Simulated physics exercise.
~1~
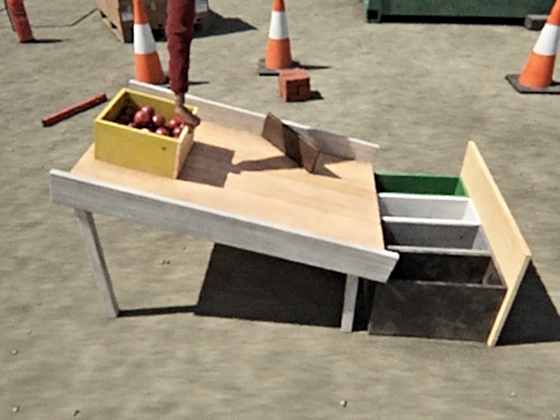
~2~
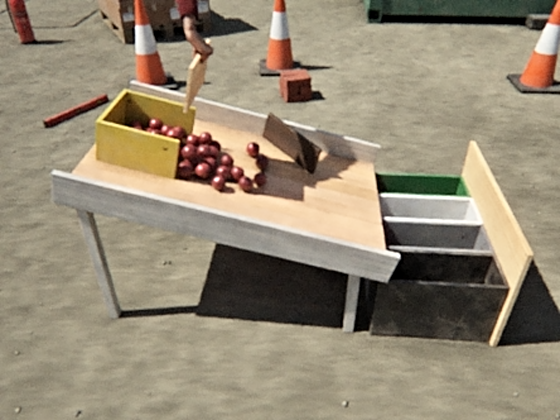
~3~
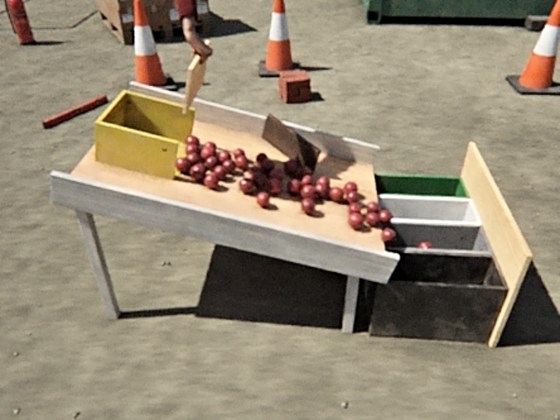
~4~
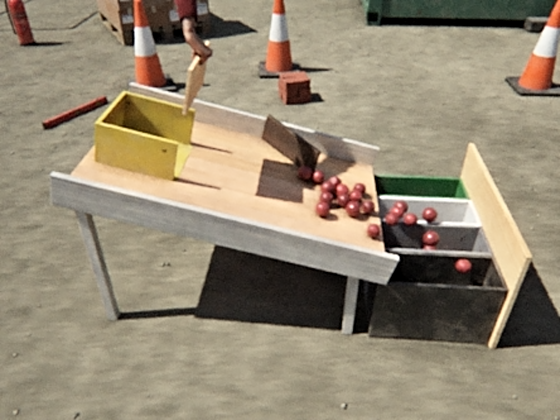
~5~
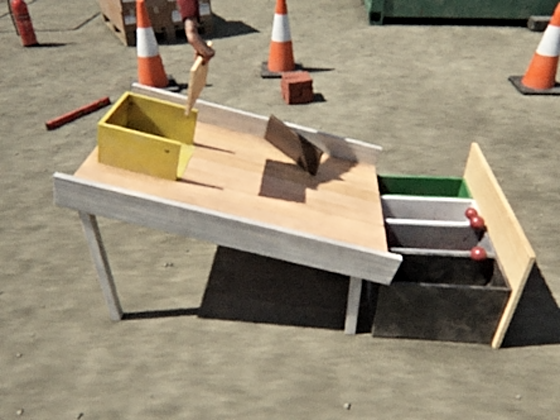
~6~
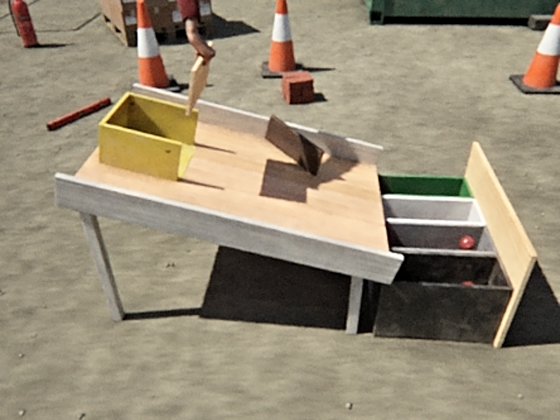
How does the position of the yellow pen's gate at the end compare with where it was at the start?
At the start the gate is down, closing the downhill end of the yellow pen and holding the apples in. By the end it is held up by the hand, clear of the pen, leaving that end open.
